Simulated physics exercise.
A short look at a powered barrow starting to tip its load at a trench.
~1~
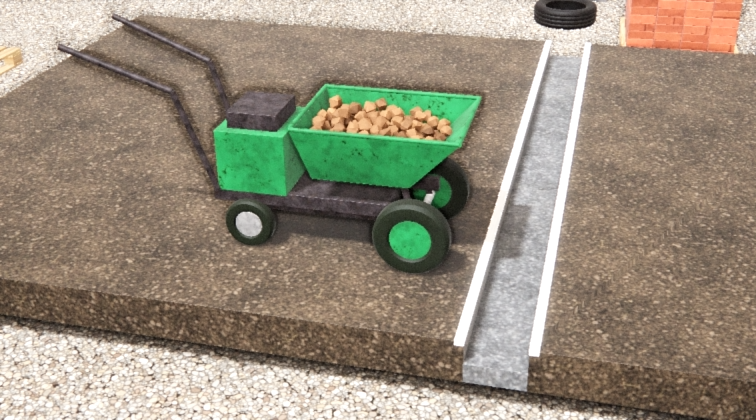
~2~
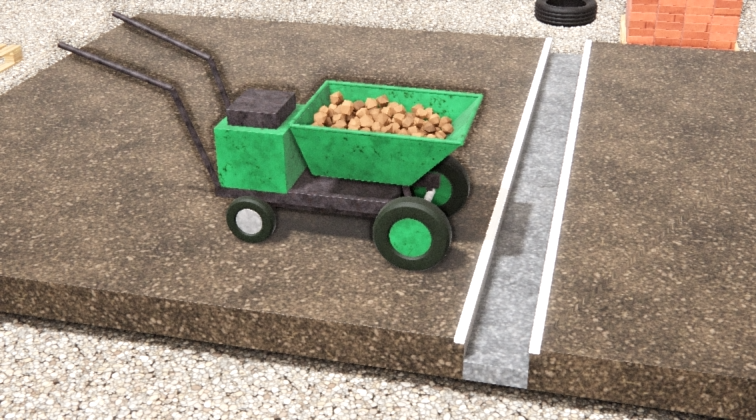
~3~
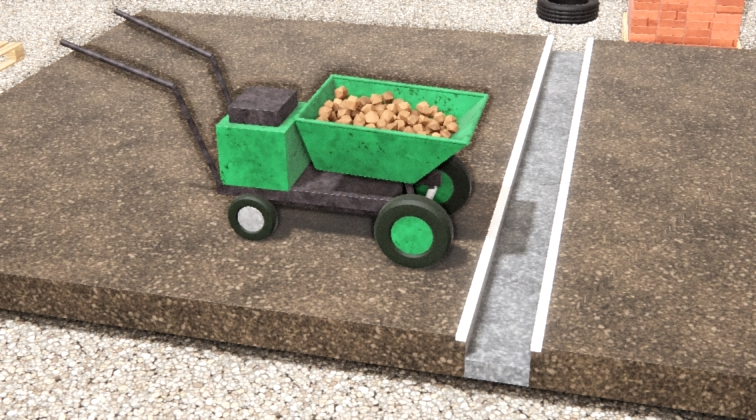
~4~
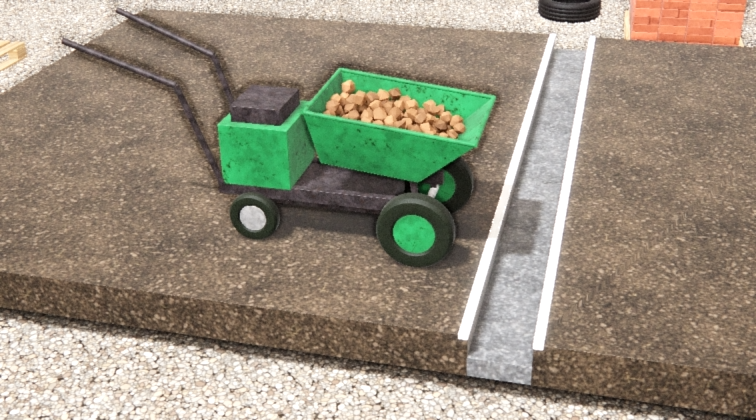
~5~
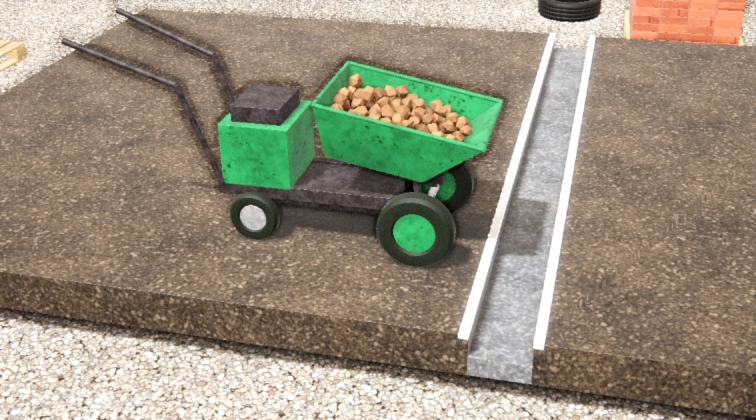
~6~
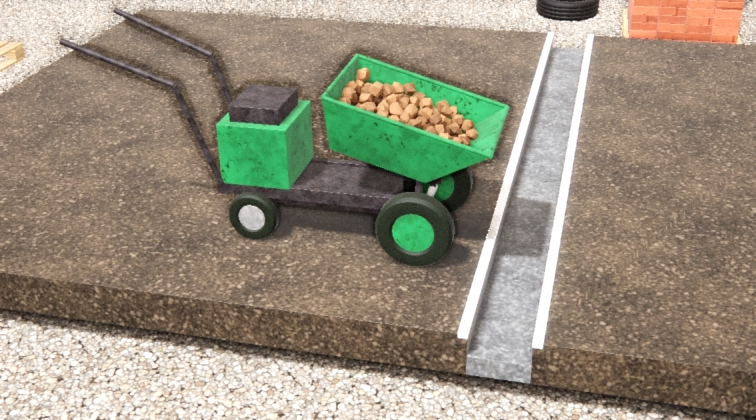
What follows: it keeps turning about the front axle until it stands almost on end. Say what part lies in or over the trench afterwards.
It catches less than half.
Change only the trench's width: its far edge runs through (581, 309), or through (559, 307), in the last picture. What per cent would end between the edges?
About 80 and 50 per cent.
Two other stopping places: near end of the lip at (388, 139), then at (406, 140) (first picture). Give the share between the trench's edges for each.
Near 70 % and 80 %.
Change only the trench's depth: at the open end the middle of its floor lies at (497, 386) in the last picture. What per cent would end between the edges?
Some 30 per cent.
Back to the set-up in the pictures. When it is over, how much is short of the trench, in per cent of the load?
Close to 0 per cent.
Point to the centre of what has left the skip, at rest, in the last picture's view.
Roughly at (581, 248).
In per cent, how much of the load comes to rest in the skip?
Near 15 %.
Shortly afterwards, skip tipped steeply; the whole lot in the skip.
Next, skip tipped steeply; the bulk in the skip; only a few in or heaped over the trench; near a quarter beyond it; only a few falling.
Some moments later, skip tipped right over; a little in the skip; near a quarter in or heaped over the trench; near two thirds beyond it.
In the end, skip tipped right over; a little in the skip; near a quarter in or heaped over the trench; near two thirds beyond it.
